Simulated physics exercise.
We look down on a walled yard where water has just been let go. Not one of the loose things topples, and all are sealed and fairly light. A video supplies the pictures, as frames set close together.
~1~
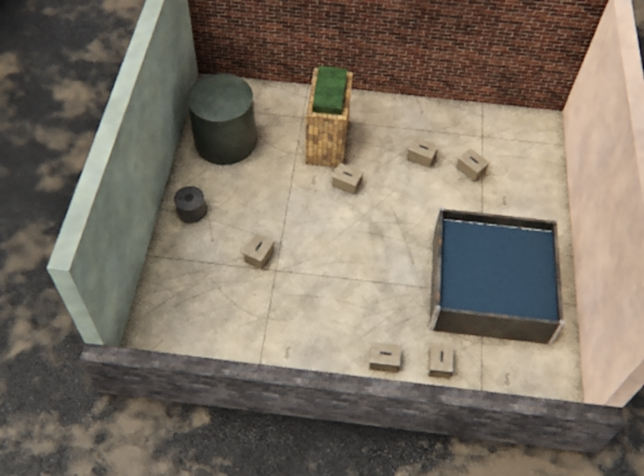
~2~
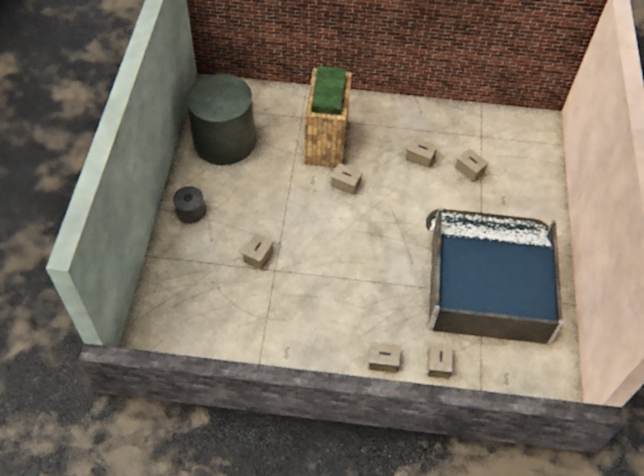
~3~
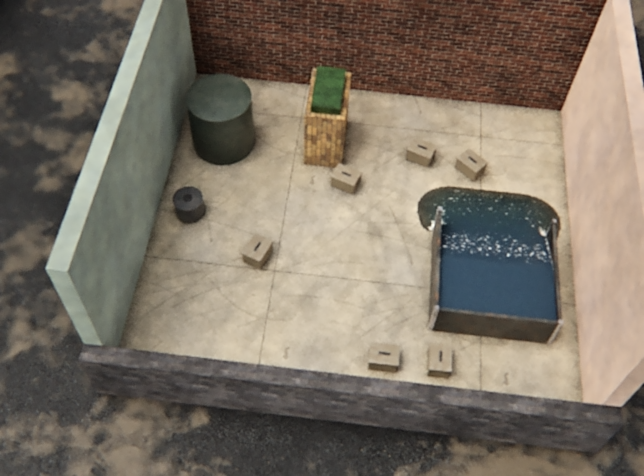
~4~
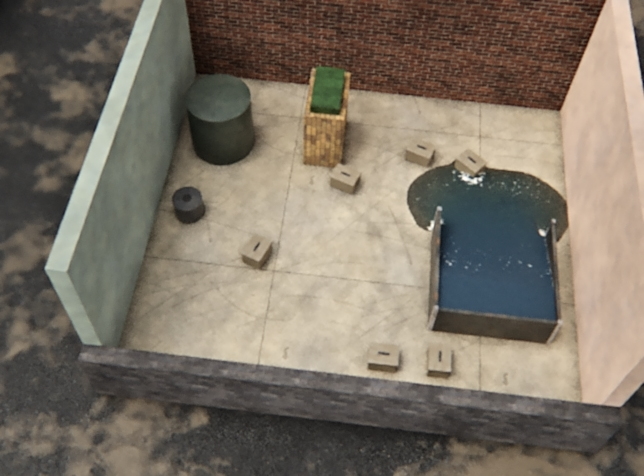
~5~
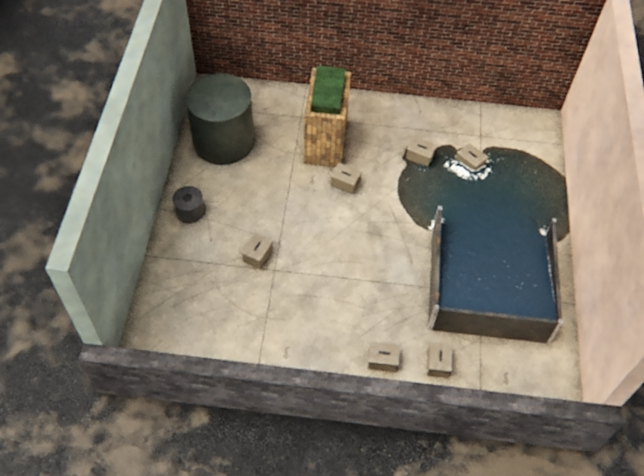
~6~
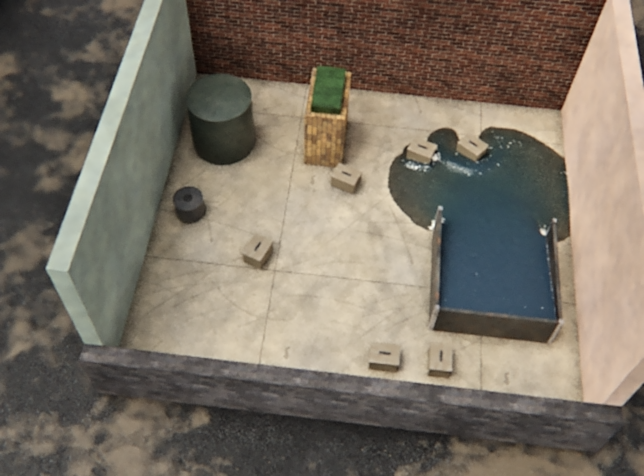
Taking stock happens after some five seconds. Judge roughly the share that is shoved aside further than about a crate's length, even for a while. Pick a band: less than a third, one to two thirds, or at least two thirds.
The fraction is one to two thirds of them.
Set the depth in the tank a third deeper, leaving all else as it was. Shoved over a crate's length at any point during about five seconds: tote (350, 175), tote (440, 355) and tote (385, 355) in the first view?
Taking them as listed, the first did it, the second came up short and the third came up short.
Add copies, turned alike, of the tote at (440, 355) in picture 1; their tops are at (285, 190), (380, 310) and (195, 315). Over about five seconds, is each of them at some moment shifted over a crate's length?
Stays put, stays put, stays put.
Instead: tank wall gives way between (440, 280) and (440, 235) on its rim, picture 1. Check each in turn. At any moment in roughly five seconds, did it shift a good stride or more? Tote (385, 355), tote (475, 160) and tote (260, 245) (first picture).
Results in order: Stayed short / stayed short / cleared that distance.
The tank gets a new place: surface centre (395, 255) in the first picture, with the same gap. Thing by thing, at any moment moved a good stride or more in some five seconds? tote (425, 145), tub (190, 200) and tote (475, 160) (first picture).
Taking them in turn: Got sent well off; kept near its start; got sent well off.
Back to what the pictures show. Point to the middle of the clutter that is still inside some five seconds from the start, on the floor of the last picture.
Mean position: About (307, 227).
A moment on, 1 of 7 are well off their spots; 0 afloat.
Next, 2 of 7 are well off their spots; 2 afloat.
Later, 2 of 7 are well off their spots; 1 afloat.
In the end, 3 of 7 are well off their spots, and 3 have been at some point; 1 afloat.
